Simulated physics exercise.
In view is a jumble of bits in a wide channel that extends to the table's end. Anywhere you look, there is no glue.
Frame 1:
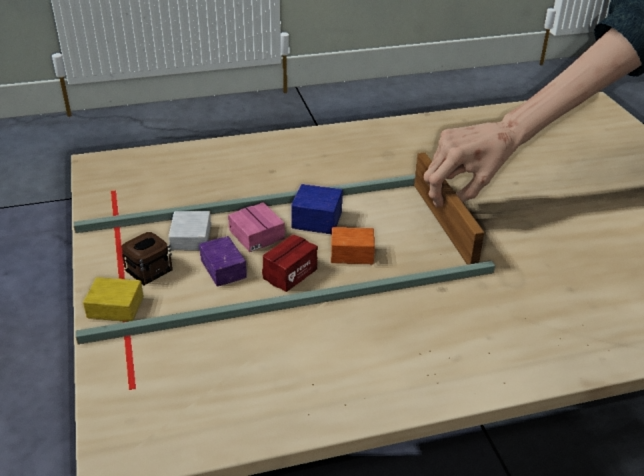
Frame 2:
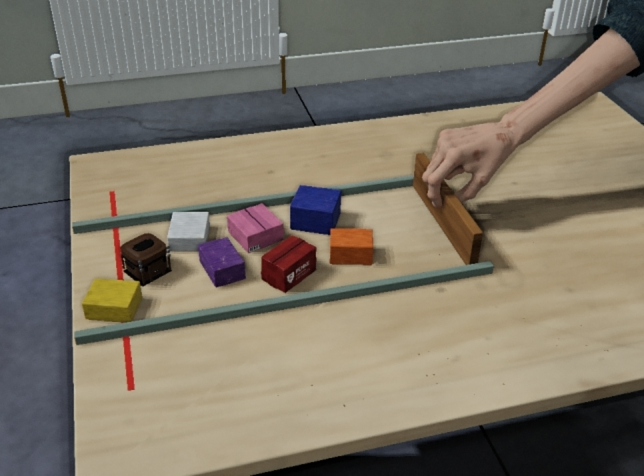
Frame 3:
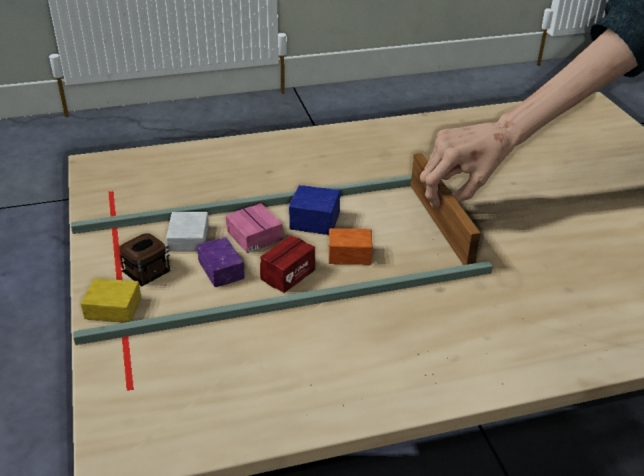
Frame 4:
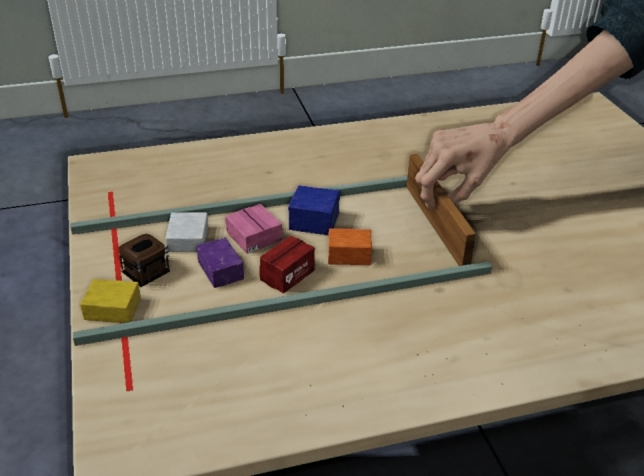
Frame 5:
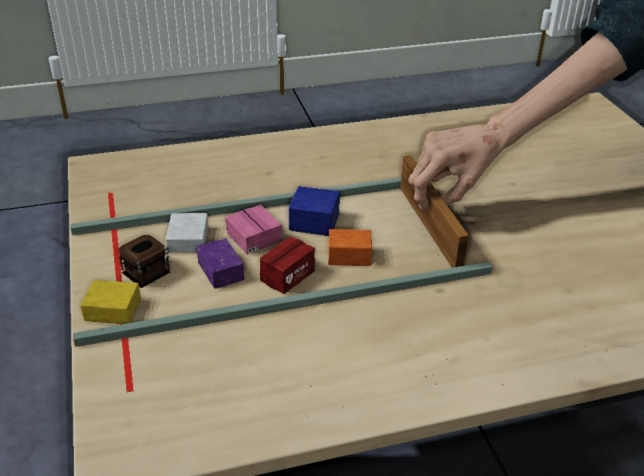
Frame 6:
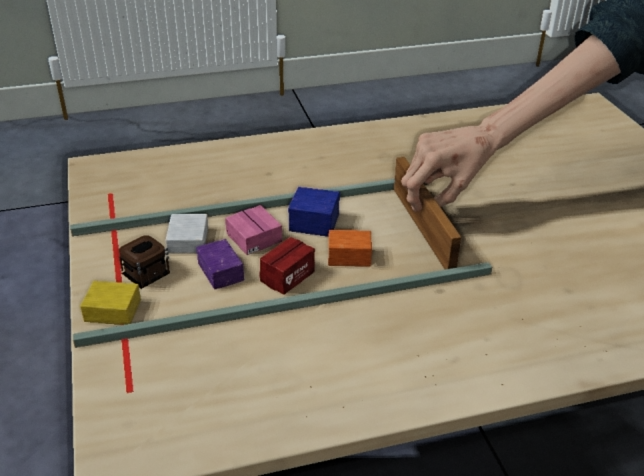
On a wooden table, a hand held a board upright at the right of several colourful blocks between two rails, then slid it slightly left while the blocks stayed put, still short of them.
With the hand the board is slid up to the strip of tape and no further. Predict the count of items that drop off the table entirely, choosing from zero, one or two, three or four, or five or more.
The number that tumble down is over four.
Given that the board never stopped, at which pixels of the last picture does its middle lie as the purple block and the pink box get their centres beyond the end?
Around (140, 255) first and around (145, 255) second.
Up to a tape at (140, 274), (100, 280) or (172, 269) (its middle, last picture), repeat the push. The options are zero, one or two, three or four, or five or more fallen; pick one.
Tape one gives either three or four, tape two gives at least five, and tape three gives either three or four.
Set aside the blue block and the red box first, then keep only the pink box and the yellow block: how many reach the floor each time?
It would be 4 and 4.
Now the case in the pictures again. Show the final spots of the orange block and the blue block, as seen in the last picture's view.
Listed as asked: First (96, 293), and then (91, 249).
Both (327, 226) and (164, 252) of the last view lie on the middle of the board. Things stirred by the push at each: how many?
4 and 8.
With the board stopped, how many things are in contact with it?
In total, 2.
Early on, none off yet; yellow block at rest near (111, 302); brown case at rest near (144, 261); white block at rest near (188, 234).
A while later, none off yet; yellow block at rest near (108, 303); brown case travelled about its own width near (112, 267); white block travelled well along near (109, 243).
Finally, the number that fall off is five or more; lost, red box, pink box, purple block, white block, brown case and yellow block.
